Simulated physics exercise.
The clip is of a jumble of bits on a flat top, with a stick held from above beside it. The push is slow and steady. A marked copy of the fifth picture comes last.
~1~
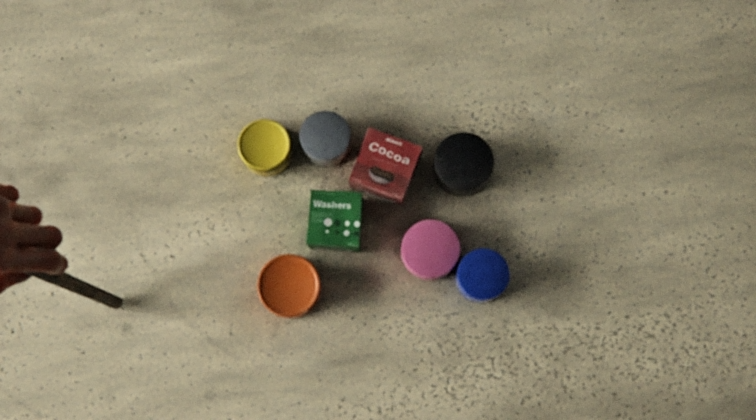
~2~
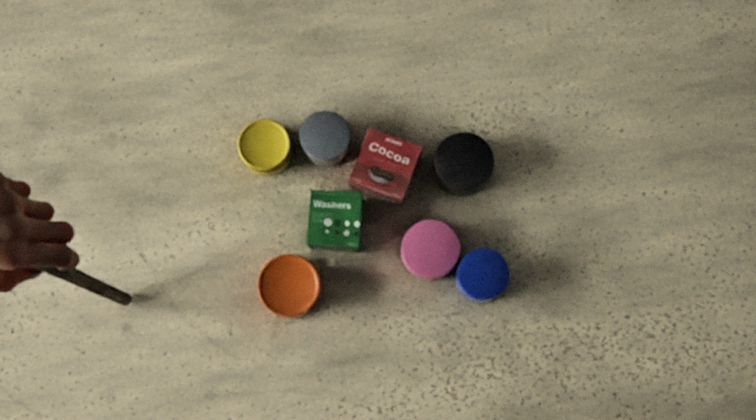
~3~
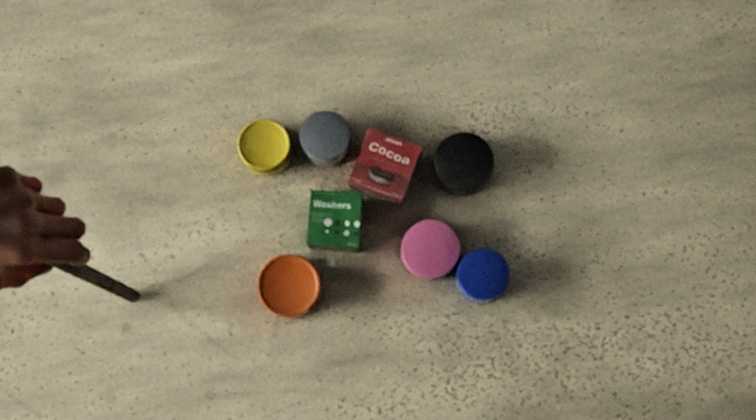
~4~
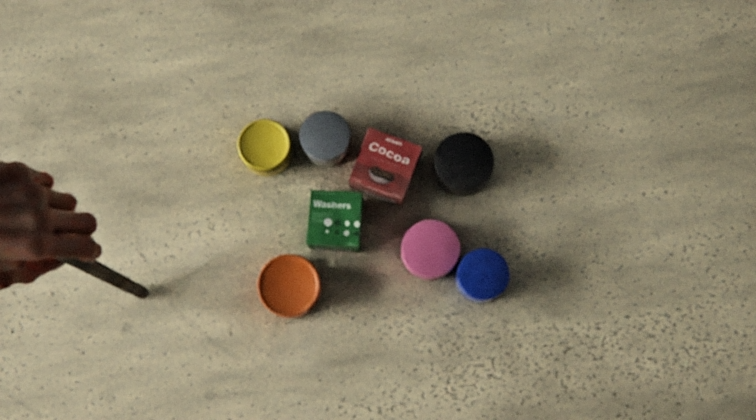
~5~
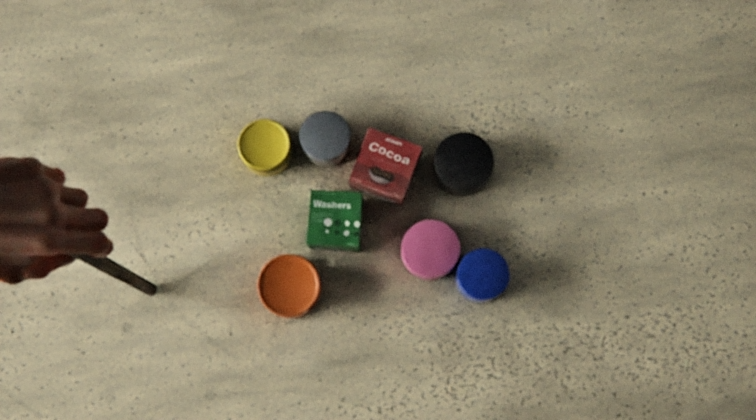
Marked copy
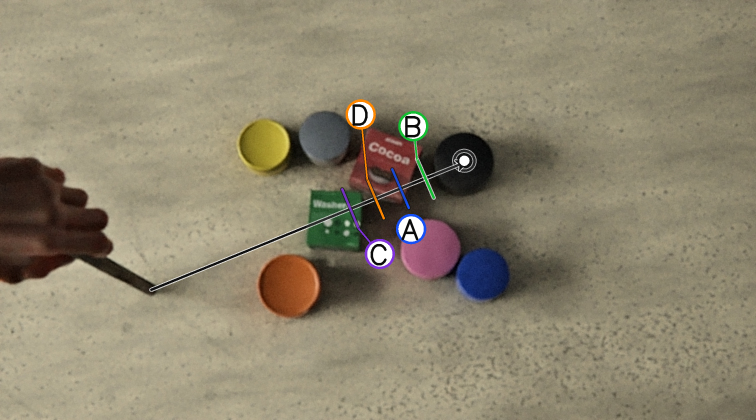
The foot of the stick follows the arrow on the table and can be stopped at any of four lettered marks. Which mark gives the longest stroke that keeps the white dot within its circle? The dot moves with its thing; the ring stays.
The farthest safe stop is B.
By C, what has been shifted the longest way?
It is the green box.
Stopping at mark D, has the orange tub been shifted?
No.
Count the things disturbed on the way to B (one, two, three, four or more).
In all, four or more.
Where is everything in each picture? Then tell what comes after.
Grey pot (326, 140); yellow jar (266, 149); blue pot (482, 276), in the first frame.
Blue pot (482, 276); green box (335, 221), in the second frame.
Pink pot (430, 250); red packet (385, 167), in the third frame.
Orange tub (290, 287); black tin (463, 164), in the fourth frame.
Grey pot (326, 140); yellow jar (266, 149); blue pot (482, 276), in the fifth frame.
On the marked copy, A at (401, 189); B at (426, 179); C at (351, 209); D at (376, 198); the arrow from (151, 290) to (469, 160); the white dot at (464, 160).
Taking B. A third of the way, foot of the stick (251, 250).
Two thirds of the way, foot of the stick (348, 211); green box (377, 223).
When it is over, foot of the stick (426, 179); green box (397, 224); red packet (400, 145); the dot is still in its ring.
As for the rest, A keeps the dot in but is short; C keeps the dot in but is short; D keeps the dot in but is short.
